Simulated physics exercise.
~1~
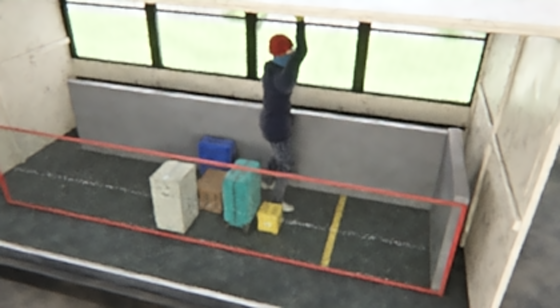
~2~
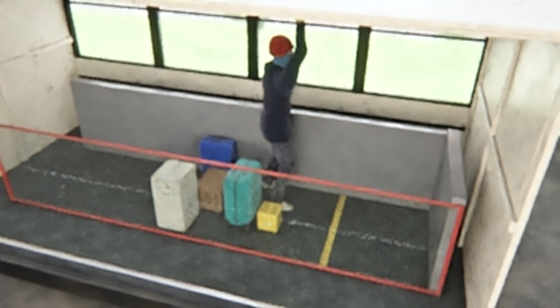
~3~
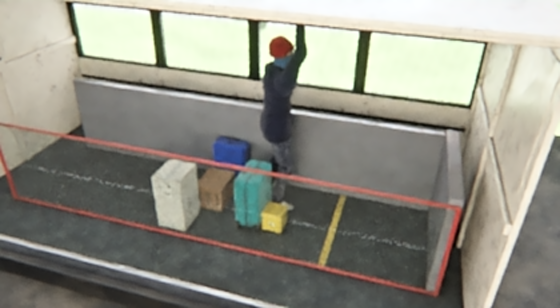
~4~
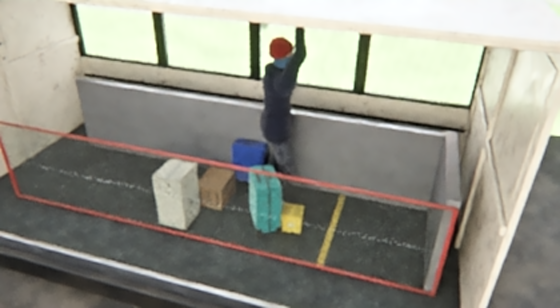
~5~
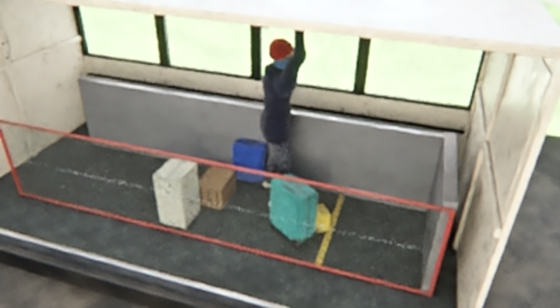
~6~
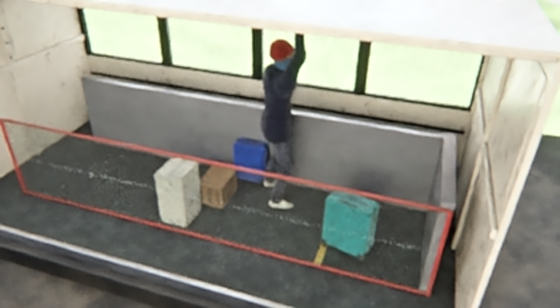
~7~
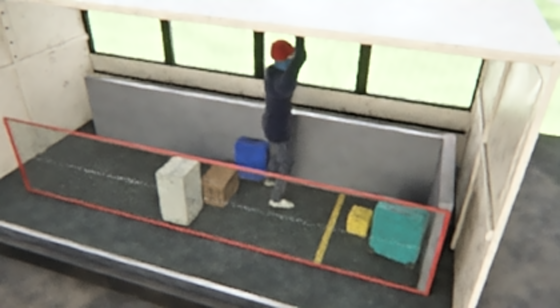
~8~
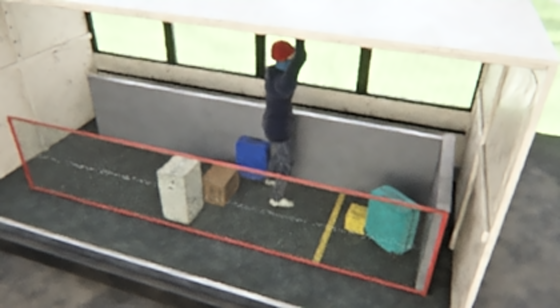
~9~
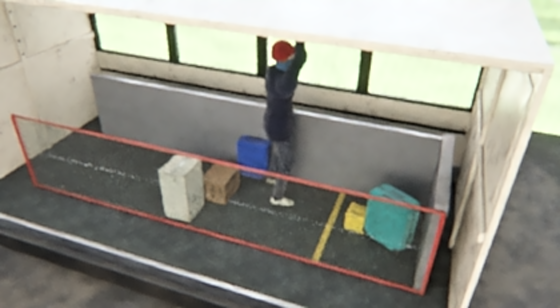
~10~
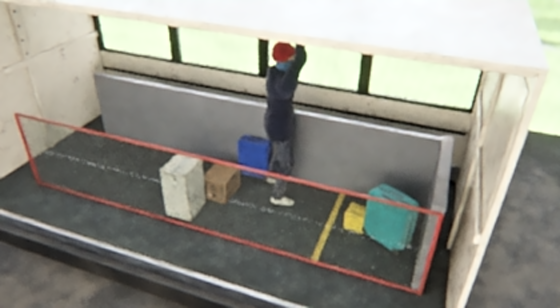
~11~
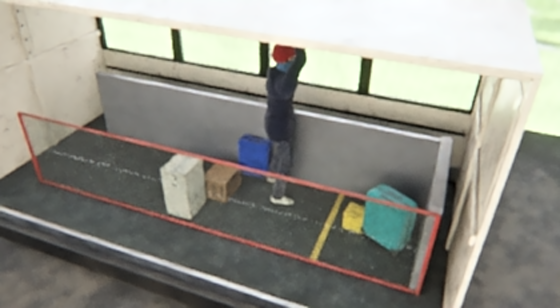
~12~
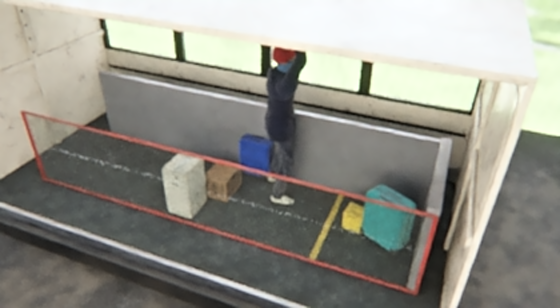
The teal case and yellow tub slide right across the yellow line and stop beyond it.
